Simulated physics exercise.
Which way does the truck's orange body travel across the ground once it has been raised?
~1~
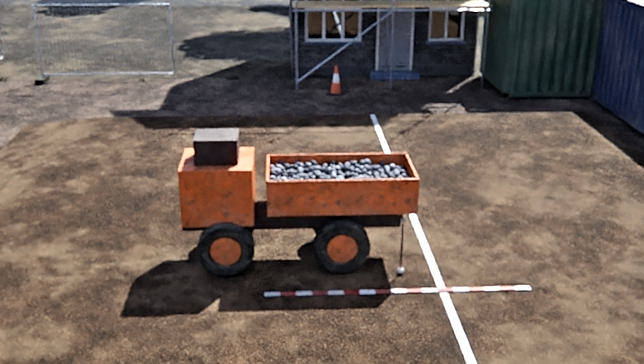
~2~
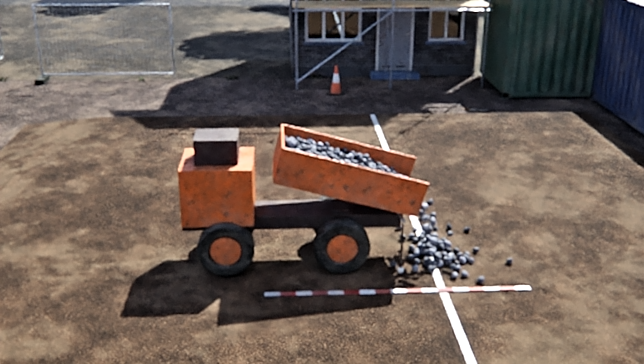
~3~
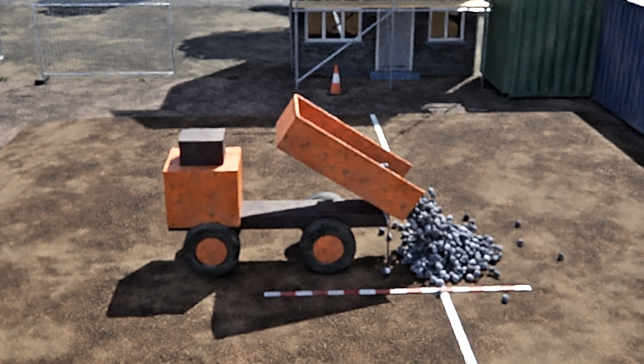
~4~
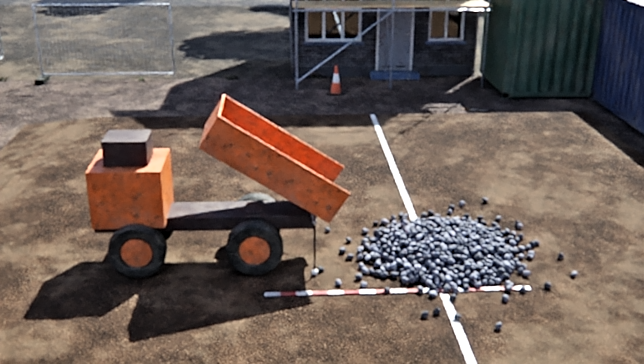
It travels to the left, carried along as the truck pulls away from the heap of stones.
The clip shows an orange tipper truck raising its loaded body and pouring round grey stones off the back across a white ground line, then pulling away to the left with the empty body still raised, leaving a spread heap, mostly beyond the line.
